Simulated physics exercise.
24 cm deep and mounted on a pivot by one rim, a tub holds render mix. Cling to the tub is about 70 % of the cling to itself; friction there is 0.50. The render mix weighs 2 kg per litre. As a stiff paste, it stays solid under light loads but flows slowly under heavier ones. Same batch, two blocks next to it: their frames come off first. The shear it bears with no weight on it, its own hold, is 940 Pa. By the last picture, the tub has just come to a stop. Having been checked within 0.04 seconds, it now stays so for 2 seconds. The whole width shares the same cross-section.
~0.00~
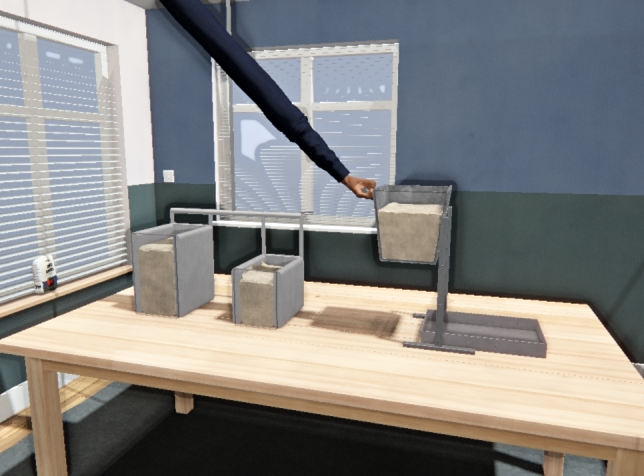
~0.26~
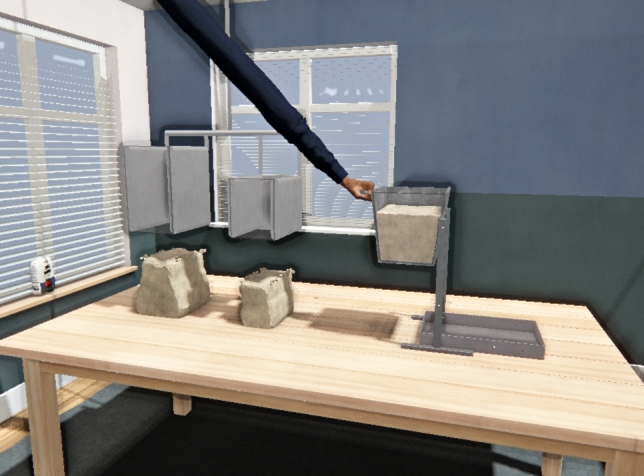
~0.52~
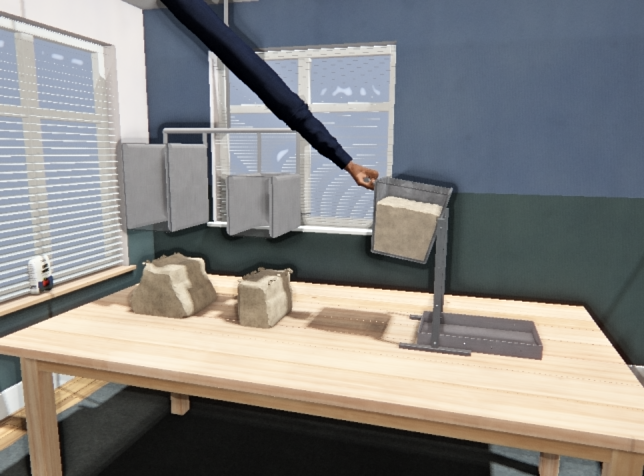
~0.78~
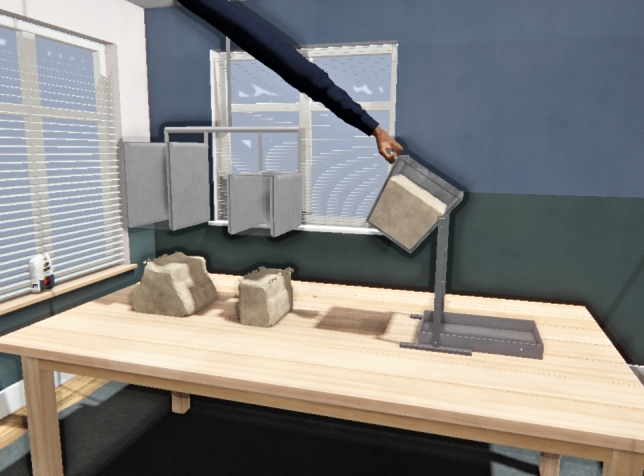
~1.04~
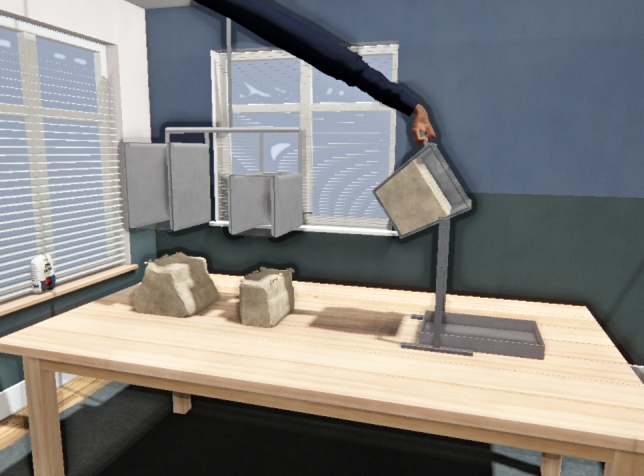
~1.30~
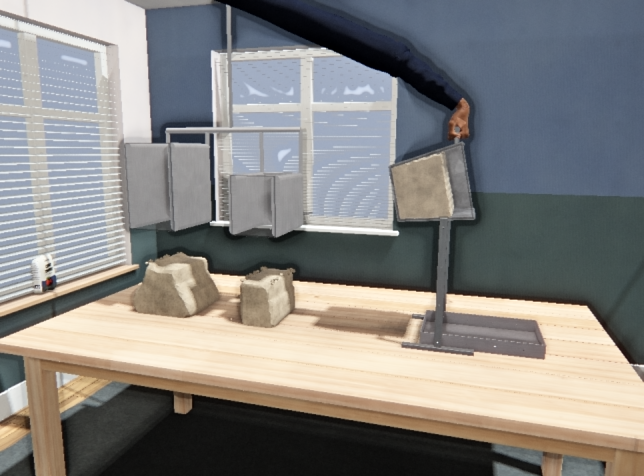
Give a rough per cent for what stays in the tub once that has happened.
Roughly 100 per cent stays in the tub.
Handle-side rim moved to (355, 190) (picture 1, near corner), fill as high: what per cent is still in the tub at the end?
The tub would keep roughly 100 percent.
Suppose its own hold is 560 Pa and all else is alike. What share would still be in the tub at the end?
It would be close to 100 percent.
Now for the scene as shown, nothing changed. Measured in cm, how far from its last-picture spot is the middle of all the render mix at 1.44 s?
Something like 0 cm, give or take.
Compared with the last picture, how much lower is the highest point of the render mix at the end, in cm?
0 cm or so.
After 1.44 s, the tub is at 78 degrees and holds 100 %.
After 1.61 s, the tub is at 78 degrees and holds 100 %.
After 1.78 s, the tub is at 78 degrees and holds 100 %.
After 1.95 s, the tub is at 78 degrees and holds 100 %.
After 3.30 s, at the end, the tub is at 78 degrees and holds 100 %.
